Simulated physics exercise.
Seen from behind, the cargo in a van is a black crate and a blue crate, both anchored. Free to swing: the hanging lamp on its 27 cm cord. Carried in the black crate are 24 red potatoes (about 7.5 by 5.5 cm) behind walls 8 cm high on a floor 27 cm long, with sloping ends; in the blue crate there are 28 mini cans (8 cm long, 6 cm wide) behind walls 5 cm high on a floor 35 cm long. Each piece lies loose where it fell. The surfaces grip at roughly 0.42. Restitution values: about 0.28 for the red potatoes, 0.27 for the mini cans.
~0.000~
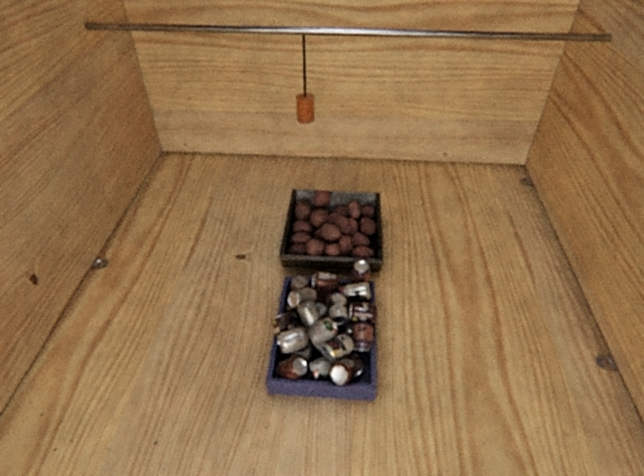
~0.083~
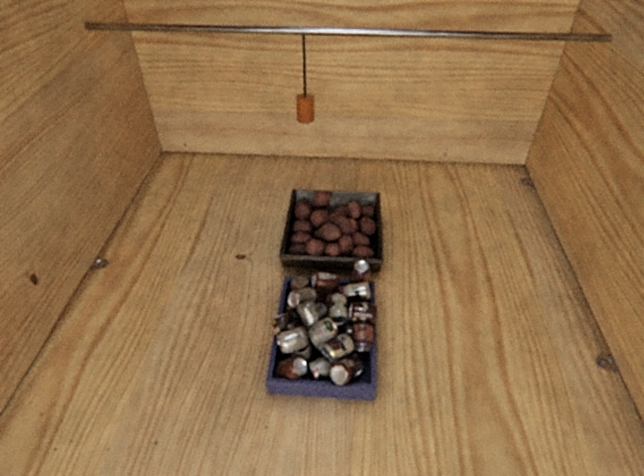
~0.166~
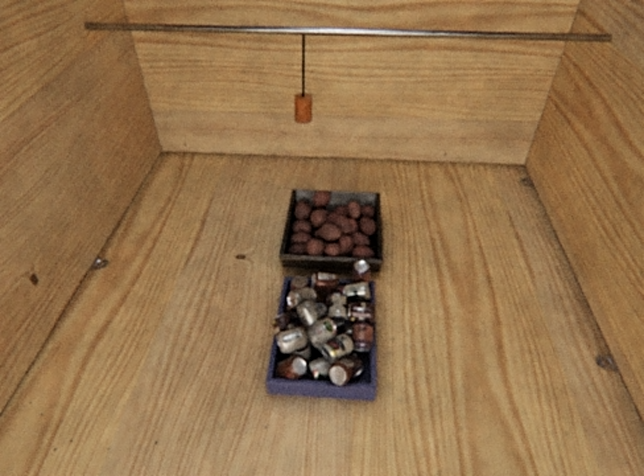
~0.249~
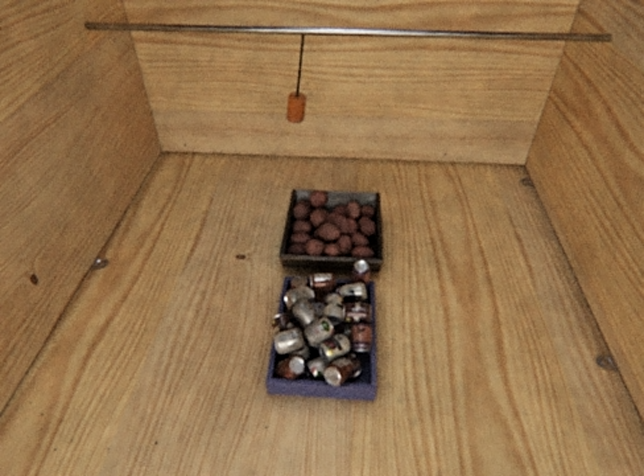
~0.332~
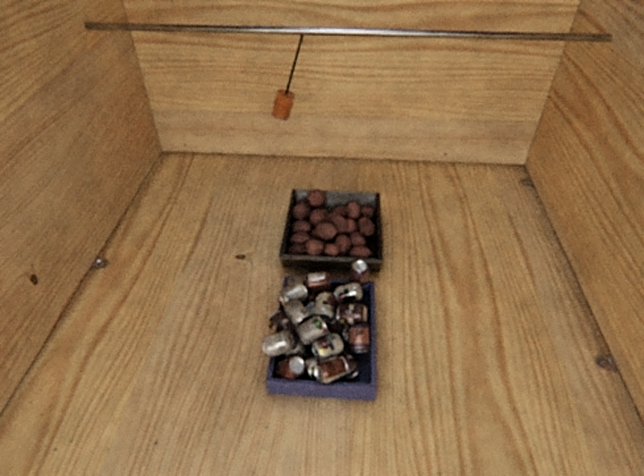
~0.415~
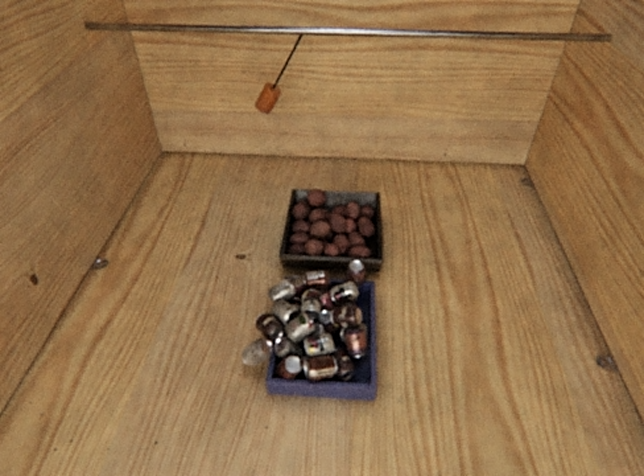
The hanging lamp swings left as the shiny cans shift leftward in the blue crate.
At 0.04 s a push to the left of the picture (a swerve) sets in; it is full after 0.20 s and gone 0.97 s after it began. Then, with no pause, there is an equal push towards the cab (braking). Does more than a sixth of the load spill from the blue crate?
Yes.
After 0.76 s, 0 of 24 out of the black crate and 7 of 28 out of the blue crate.
After 1.20 s, 0 of 24 out of the black crate and 8 of 28 out of the blue crate.
After 1.80 s, 0 of 24 out of the black crate and 9 of 28 out of the blue crate.
When it is over (at 2.58 s), 0 of 24 out of the black crate and 10 of 28 out of the blue crate. Asked share, 10 of 28, 36 per cent.
